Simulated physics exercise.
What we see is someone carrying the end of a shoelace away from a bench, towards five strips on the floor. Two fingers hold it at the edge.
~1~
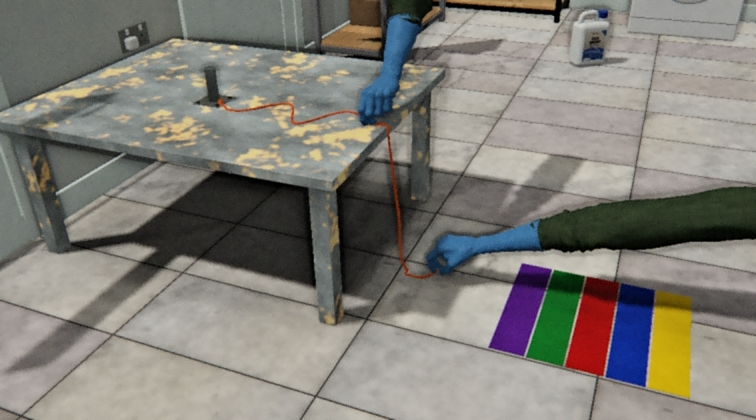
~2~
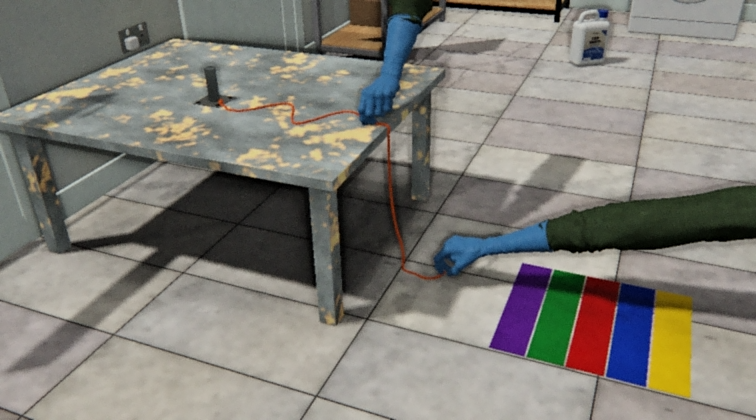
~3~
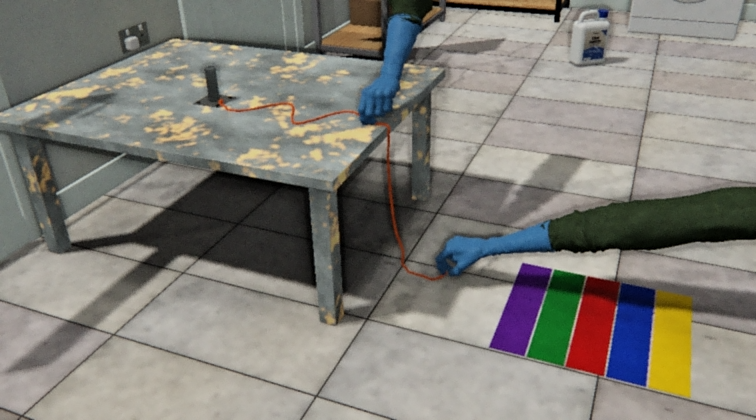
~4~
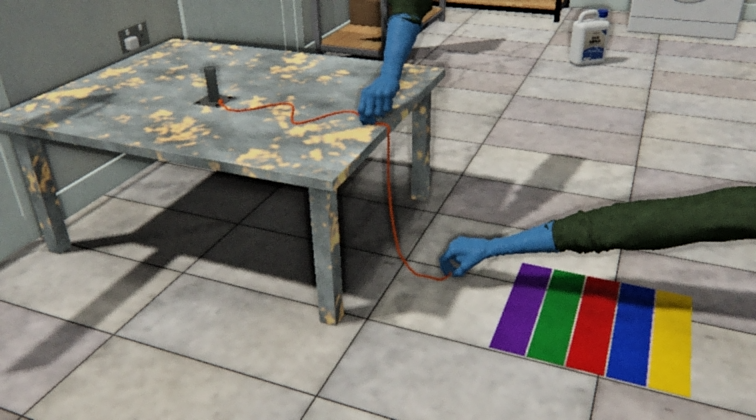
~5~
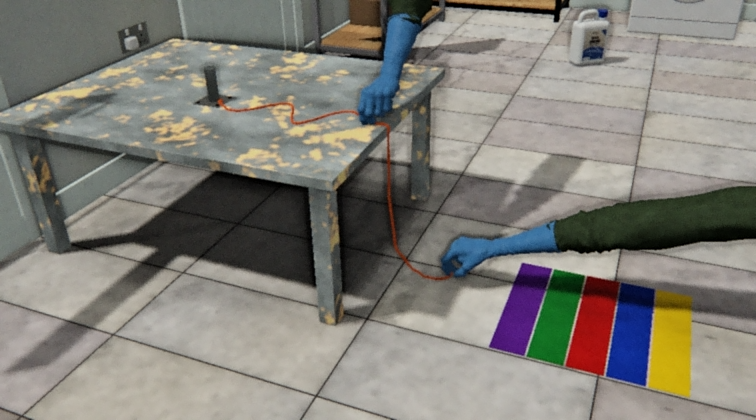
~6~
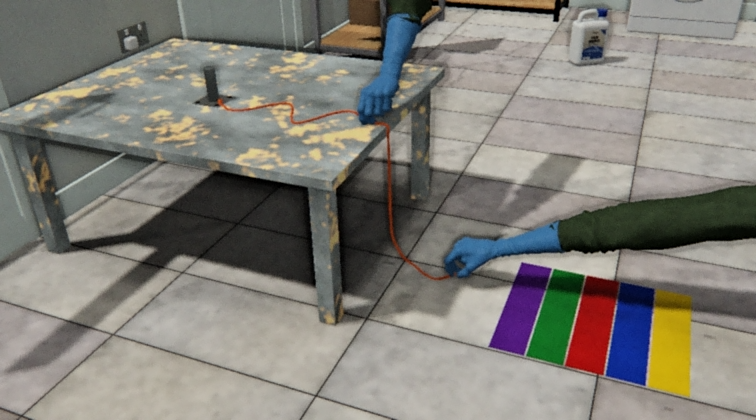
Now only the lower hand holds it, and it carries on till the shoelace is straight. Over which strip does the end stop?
The end stops over the blue strip.
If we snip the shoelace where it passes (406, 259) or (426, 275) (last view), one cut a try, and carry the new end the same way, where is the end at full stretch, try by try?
Try by try, around (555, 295) and (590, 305).
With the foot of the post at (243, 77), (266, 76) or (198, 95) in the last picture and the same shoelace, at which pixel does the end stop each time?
About (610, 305), (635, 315) and (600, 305).
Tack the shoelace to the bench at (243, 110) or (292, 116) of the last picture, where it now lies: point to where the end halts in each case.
About (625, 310) and (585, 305).
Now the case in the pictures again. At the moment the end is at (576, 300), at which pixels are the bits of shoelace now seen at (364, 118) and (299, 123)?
At (398, 170), then (353, 120).
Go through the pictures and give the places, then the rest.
The first frame shows end (438, 271); purple (512, 334); green (550, 343); red (588, 353); blue (628, 362); yellow (669, 372).
The second frame shows end (445, 272); shoelace through (234, 111) (294, 110) (327, 116) (384, 125) (391, 195) (403, 255).
The third frame shows end (447, 273).
The fourth frame shows end (450, 273); shoelace through (234, 111) (293, 110) (327, 116) (384, 125) (390, 194) (400, 254).
The fifth frame shows end (452, 274).
The sixth frame shows end (455, 274); shoelace through (233, 110) (293, 110) (326, 115) (383, 125) (390, 194) (401, 254).
Soon after, end near (576, 300); over green.
After that, end near (614, 308); over red.
At the stop, end near (637, 313); over blue. It gets as far as the blue strip.
